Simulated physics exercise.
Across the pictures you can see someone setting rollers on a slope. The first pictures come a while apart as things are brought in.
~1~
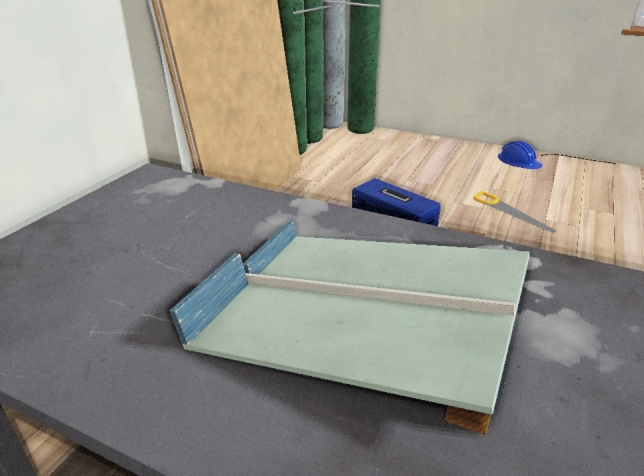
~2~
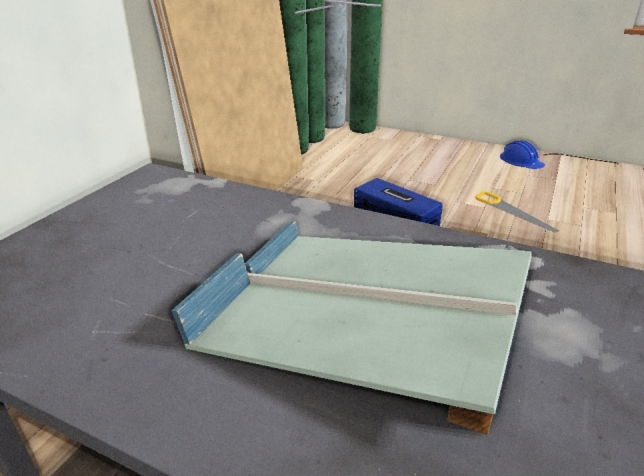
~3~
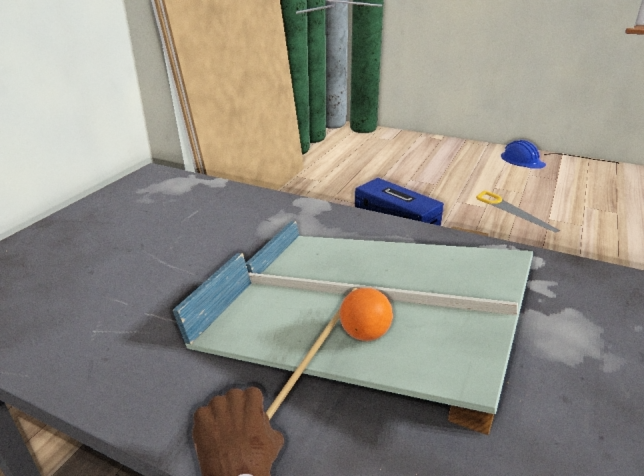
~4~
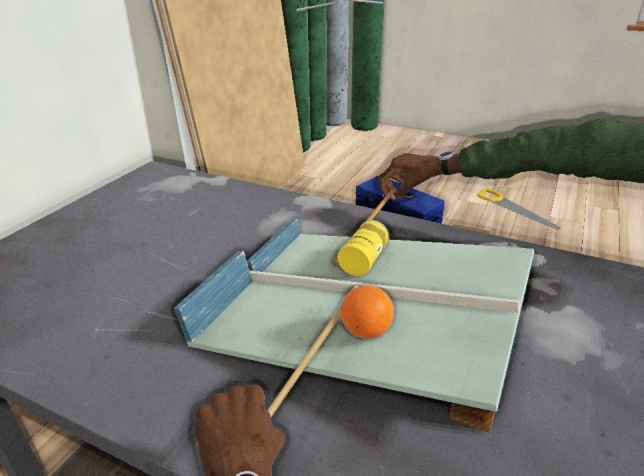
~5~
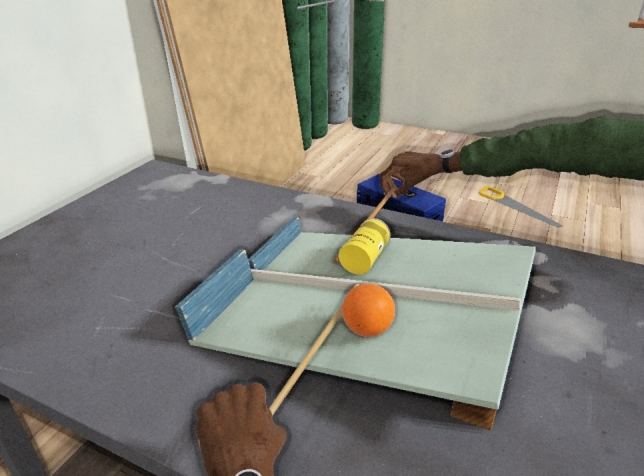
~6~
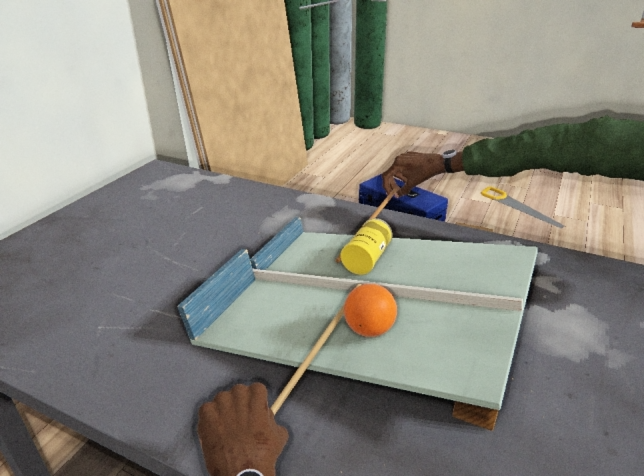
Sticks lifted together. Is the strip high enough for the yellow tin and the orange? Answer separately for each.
Yellow tin stays put, orange stays put.
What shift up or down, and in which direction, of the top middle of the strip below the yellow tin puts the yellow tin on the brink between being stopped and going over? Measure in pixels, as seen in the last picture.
A downward shift of 8 pixels does it.
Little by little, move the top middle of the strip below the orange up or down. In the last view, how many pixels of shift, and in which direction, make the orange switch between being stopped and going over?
Down by around 24 pixels.
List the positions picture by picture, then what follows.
Board (359, 282), in the first picture.
Board (361, 282), in the second picture.
Board (362, 282), in the third picture.
Held back by the sticks; orange (367, 312); board (363, 280), in the fourth picture.
Held back by the sticks; yellow tin (366, 245); board (364, 278), in the fifth picture.
Held back by the sticks; yellow tin (367, 245); orange (370, 310); board (366, 278), in the sixth picture.
Then, 0.30 s past the last view, yellow tin rolling on the board near (349, 245); orange rolling on the board near (345, 307).
Then, 0.50 s past the last view, yellow tin rolling on the board near (311, 242); orange rolling on the board near (296, 301).
Then, 0.64 s past the last view, yellow tin resting against the strip near (294, 241); orange rolling on the board near (250, 294).
Finally, the yellow tin gets caught, near (293, 241); the orange gets caught, near (240, 292).
